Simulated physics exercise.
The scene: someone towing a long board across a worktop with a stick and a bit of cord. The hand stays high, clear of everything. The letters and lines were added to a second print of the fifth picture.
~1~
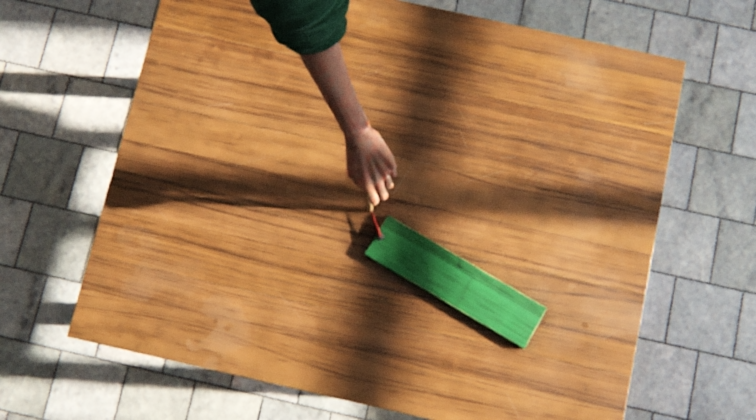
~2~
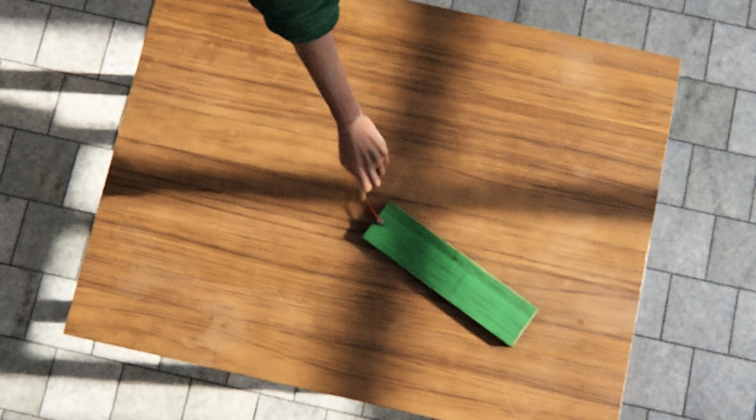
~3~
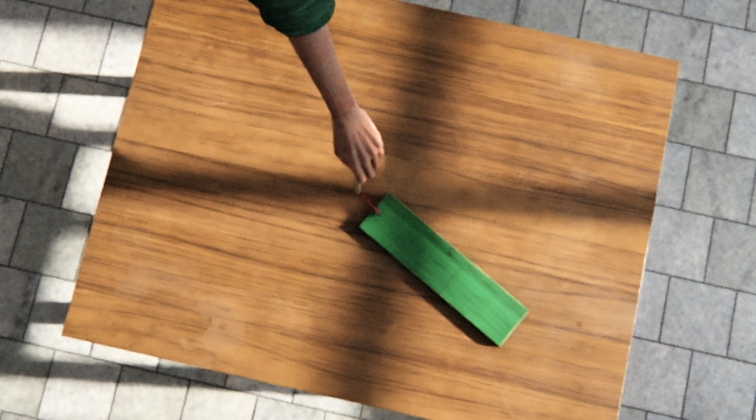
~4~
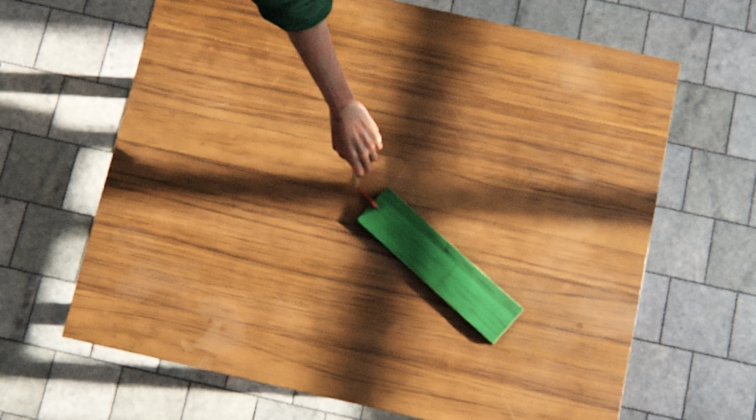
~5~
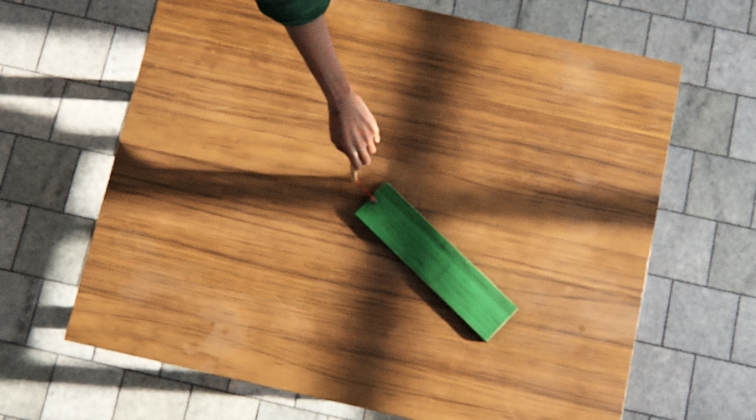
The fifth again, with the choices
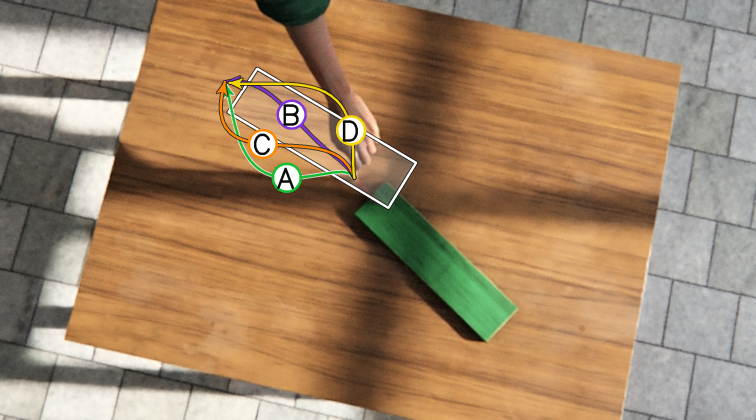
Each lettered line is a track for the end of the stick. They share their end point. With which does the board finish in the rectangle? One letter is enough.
It ends in the outline on D.
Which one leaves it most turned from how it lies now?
D.
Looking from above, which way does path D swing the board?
It turns anticlockwise.
On the marked copy, A from (355, 178) via (261, 170) to (226, 84); B from (355, 178) via (296, 120) to (227, 81); C from (355, 178) via (270, 145) to (225, 82); D from (355, 178) via (325, 92) to (229, 83); the outline at (322, 137).
With D. Early on, foot of the stick (345, 112), middle of the board (404, 207).
Further on, foot of the stick (285, 84), middle of the board (365, 162).
At the end, foot of the stick (225, 82), middle of the board (322, 138); it lies in the outline.
As for the rest, A leaves its middle at (300, 164); B leaves its middle at (316, 147); C leaves its middle at (303, 161).
